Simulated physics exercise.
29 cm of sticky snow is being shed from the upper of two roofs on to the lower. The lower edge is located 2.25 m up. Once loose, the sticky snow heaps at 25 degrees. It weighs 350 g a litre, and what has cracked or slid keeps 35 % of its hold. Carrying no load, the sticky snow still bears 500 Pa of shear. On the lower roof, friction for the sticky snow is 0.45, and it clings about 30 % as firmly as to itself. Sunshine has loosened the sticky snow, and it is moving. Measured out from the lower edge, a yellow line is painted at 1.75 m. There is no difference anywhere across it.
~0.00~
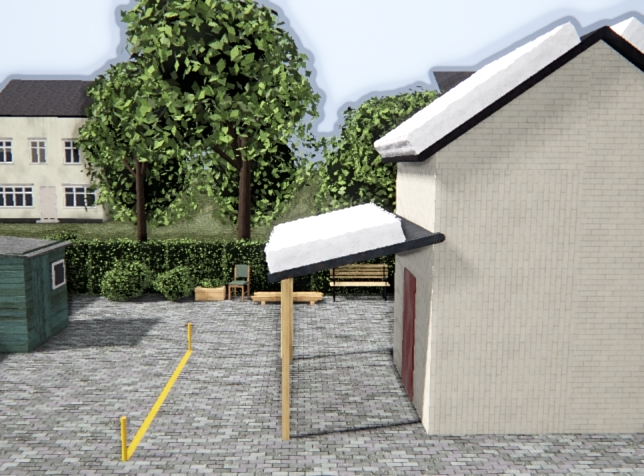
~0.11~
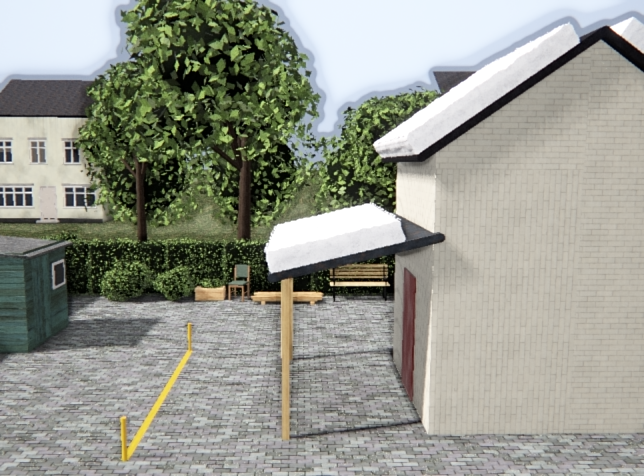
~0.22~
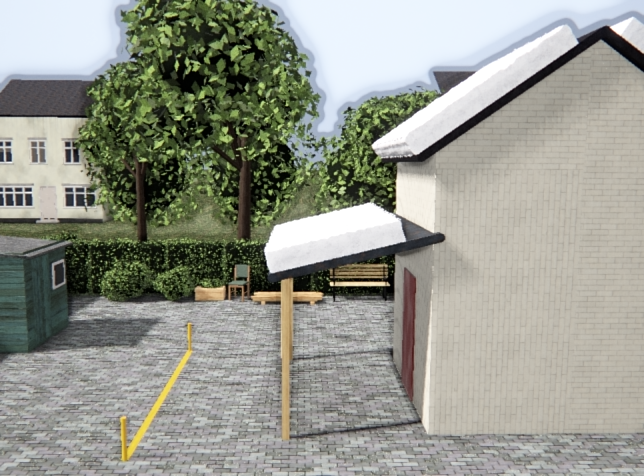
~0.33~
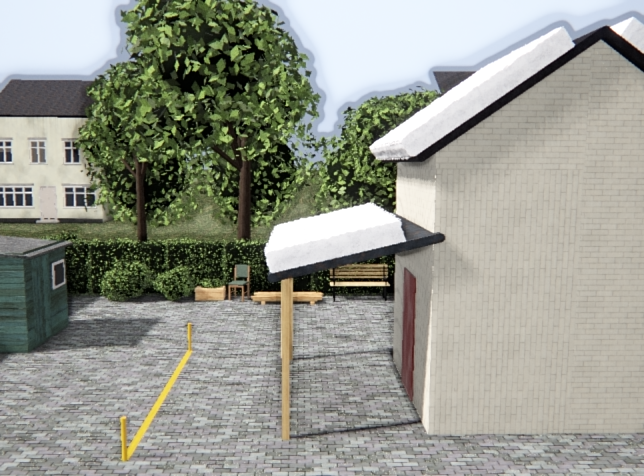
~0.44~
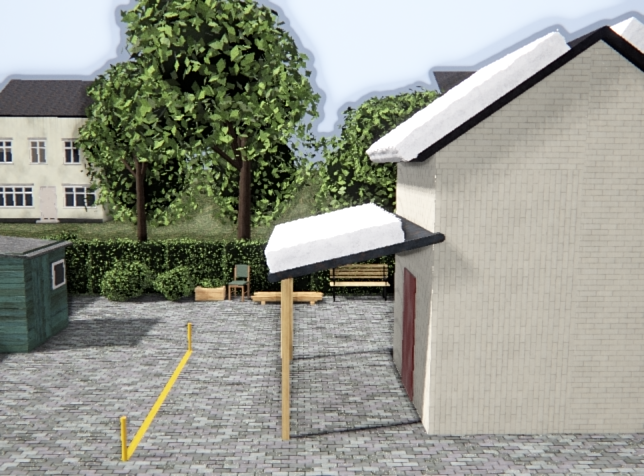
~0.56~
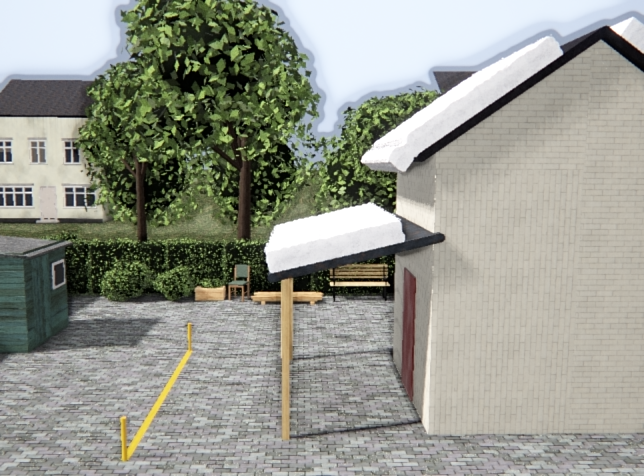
A thick slab of snow slides slowly down the house roof and slightly over its edge.
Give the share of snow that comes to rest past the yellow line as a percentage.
Roughly 8 percent.
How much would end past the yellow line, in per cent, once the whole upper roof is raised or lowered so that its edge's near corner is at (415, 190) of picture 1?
It would be near 0 %.
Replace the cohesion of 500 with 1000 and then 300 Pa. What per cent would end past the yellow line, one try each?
You'd see 0 percent the first time and 20 percent the second.
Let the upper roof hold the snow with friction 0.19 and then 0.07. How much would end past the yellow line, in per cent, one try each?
Respectively 25 percent and 35 percent.
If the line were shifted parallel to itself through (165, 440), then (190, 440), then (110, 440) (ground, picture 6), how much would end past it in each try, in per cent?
14 %, then 22 %, then 3 %.
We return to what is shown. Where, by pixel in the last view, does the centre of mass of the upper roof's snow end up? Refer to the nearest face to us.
That point lands roughly at (248, 340).
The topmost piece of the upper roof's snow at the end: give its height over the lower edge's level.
0.8 m.
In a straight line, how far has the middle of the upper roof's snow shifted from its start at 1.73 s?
Straight-line shift: Around 2.4 m.
After 1.09 s, none is below the lower edge and 0 % is past the line.
After 1.73 s, none is below the lower edge and 0 % is past the line.
After 2.36 s, 21 % is below the lower edge and 0 % is past the line.
After 3.00 s, 44 % is below the lower edge and 7 % is past the line.
After 4.50 s, 46 % is below the lower edge and 8 % is past the line.
